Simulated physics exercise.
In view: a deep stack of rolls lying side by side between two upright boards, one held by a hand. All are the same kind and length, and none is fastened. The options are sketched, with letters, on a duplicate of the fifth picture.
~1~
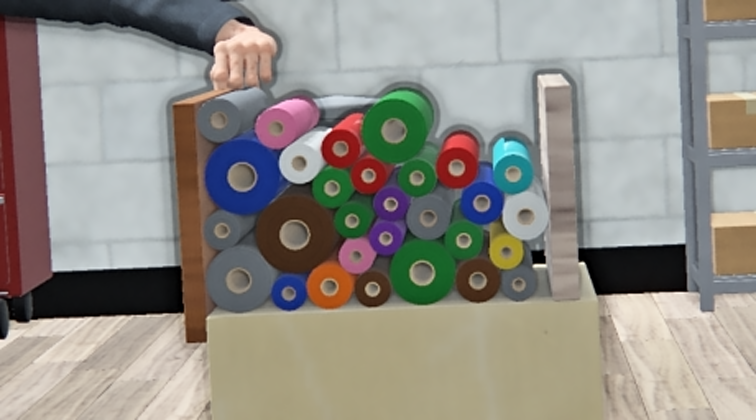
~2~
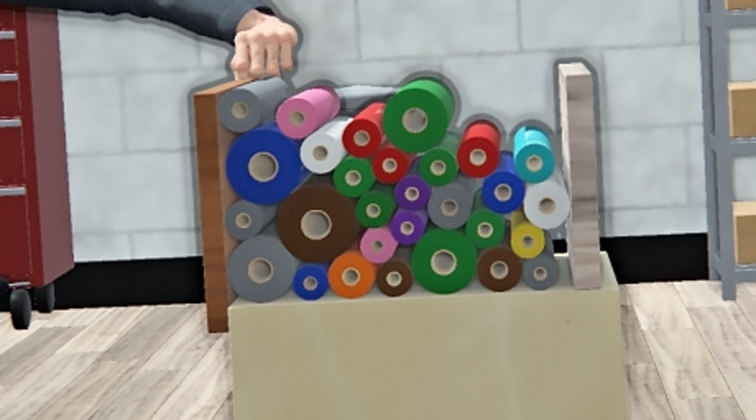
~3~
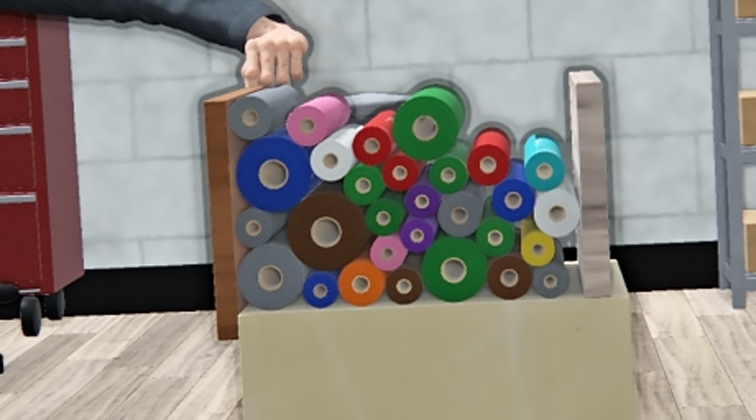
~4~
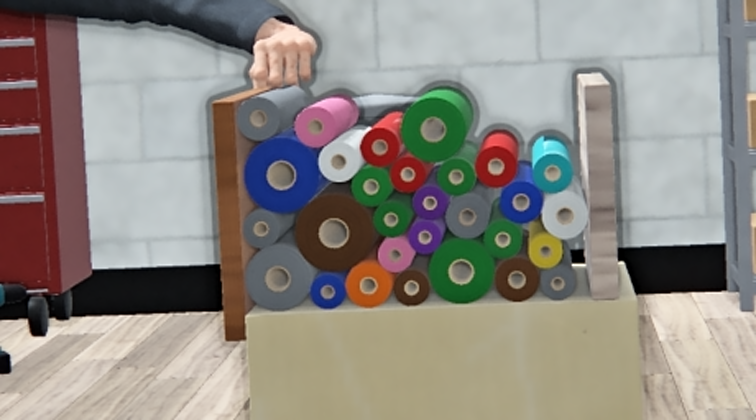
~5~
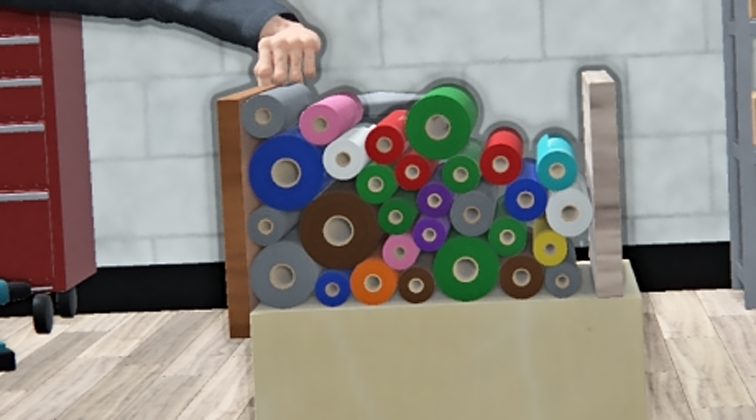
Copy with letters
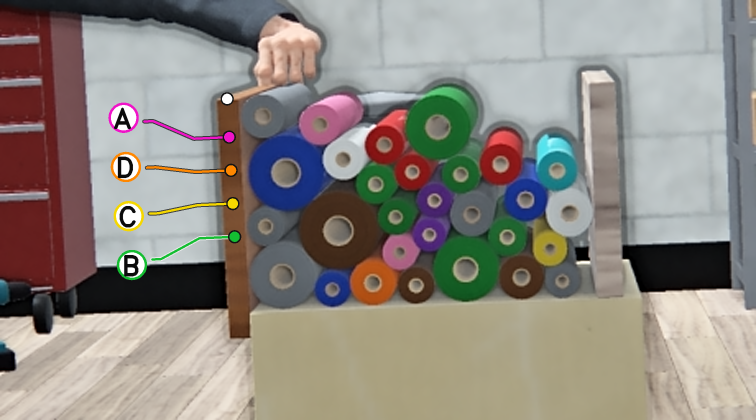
The stacked colored rolls shift slightly right in view while a hand grips the left board.
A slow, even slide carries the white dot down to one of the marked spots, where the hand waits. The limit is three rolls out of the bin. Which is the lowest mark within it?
Stop at B.
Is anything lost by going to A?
No, at A.
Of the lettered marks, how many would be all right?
Four of them.
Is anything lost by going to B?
Yes.
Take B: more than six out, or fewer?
Fewer than six.
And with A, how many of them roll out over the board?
With A, none.
On the marked copy, A at (229, 138); B at (234, 237); C at (232, 203); D at (231, 171); the white dot at (227, 99).
Taking B. A third of the way, top of the board (243, 164).
Two thirds of the way, top of the board (247, 235).
When it is over, top of the board (247, 235), one out over the board.
As for the rest, A none out over the board; C one out over the board; D none out over the board.
